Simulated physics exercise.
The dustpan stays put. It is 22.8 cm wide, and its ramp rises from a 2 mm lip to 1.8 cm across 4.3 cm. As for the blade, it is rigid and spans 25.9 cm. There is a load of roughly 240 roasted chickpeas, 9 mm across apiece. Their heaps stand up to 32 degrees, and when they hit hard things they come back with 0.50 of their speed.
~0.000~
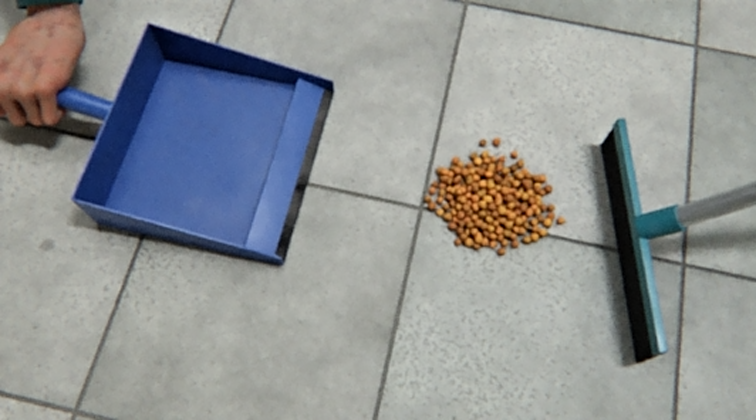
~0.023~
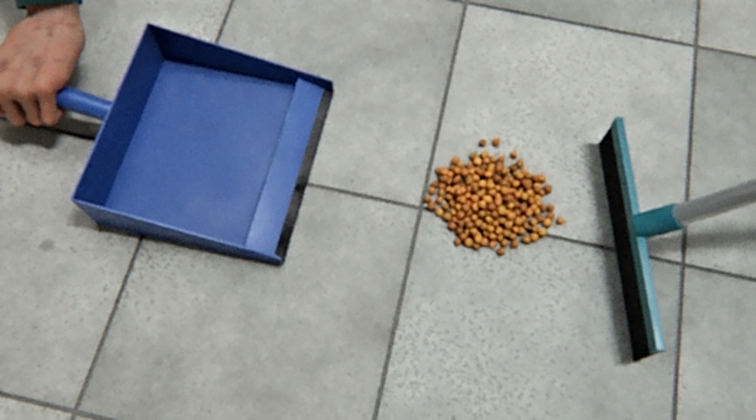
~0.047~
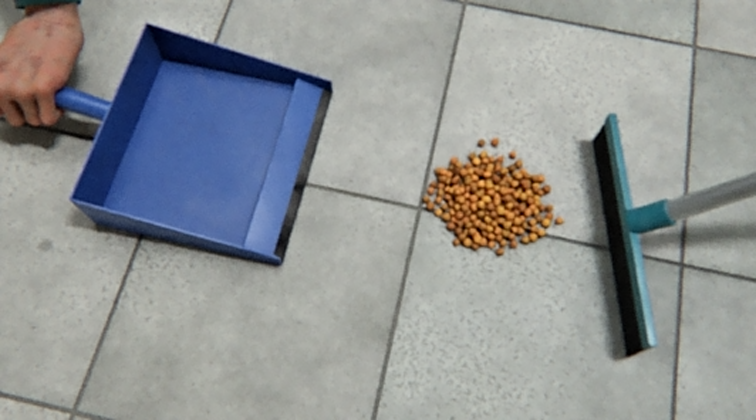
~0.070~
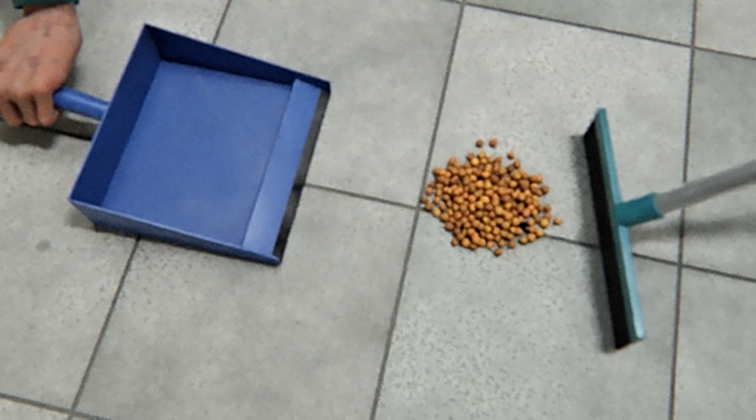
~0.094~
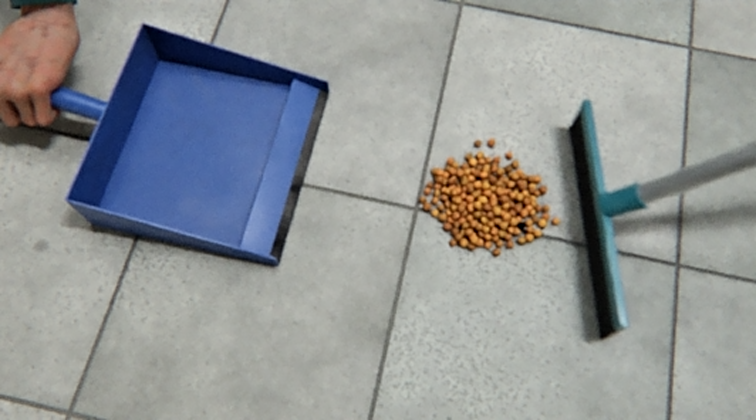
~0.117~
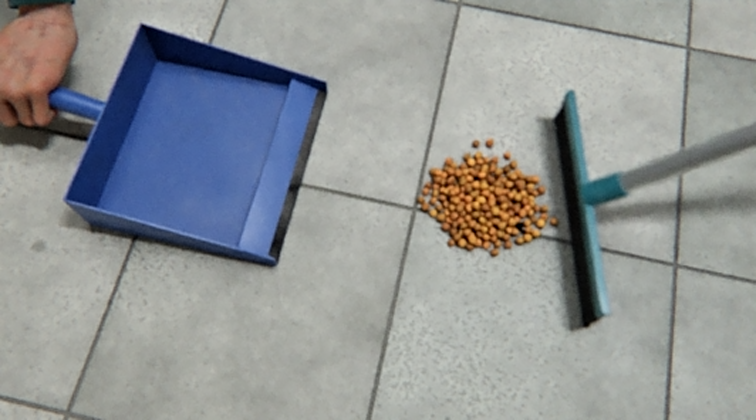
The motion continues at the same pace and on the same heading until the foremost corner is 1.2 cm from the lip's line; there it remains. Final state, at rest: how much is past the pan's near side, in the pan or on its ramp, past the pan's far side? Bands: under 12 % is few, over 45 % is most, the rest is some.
Near side: Few; pan: Few; far side: Some.
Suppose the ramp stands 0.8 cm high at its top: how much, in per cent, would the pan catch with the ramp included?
I'd put it near 10 per cent, ramp counted.
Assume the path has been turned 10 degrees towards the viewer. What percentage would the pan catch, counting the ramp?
I'd expect close to 15 percent.
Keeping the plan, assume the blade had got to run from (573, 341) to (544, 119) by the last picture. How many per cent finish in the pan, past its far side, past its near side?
Split: Pan = 50, far = 5, near = 15.
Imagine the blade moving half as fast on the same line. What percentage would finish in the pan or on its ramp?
Near 0 %.
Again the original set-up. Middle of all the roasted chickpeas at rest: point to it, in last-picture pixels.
Centre at rest, approx.: (331, 160) px.
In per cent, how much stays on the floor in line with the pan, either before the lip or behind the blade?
Some 75 per cent of them end up there.
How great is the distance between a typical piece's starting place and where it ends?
Near 18 cm.
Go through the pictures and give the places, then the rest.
The first frame shows blade from (658, 350) to (619, 126), moved 0.0 cm, 0 of the pieces shifted so far; middle of the pieces at (494, 197); pan at (205, 151).
The second frame shows blade from (656, 349) to (617, 125), moved 0.2 cm, 0 of the pieces shifted so far; middle of the pieces at (494, 197).
The third frame shows blade from (648, 344) to (610, 121), moved 1.0 cm, 0 of the pieces shifted so far; middle of the pieces at (493, 197).
The fourth frame shows blade from (637, 337) to (599, 116), moved 2.1 cm, 0 of the pieces shifted so far; middle of the pieces at (491, 197).
The fifth frame shows blade from (620, 326) to (585, 108), moved 3.8 cm, 0 of the pieces shifted so far; middle of the pieces at (489, 197).
The sixth frame shows blade from (602, 313) to (569, 98), moved 5.8 cm, 0 of the pieces shifted so far; middle of the pieces at (488, 197); pan at (198, 152). Its pace works out near 0.87 m/s, heading 28 degrees away from the viewer's side.
After 0.30 s, middle of the blade 17 cm from the lip; 0 % over the lip, far side 0 %, near side 0 %.
After 0.42 s, middle of the blade 8 cm from the lip; 0 % over the lip, far side 10 %, near side 0 %.
After 0.67 s, middle of the blade 4 cm from the lip; 5 % over the lip, far side 15 %, near side 5 %.
By 1.1 s all is still; near side 5 %, pan 5 %, far side 15 %, in front of the lip or behind the blade 75 %.
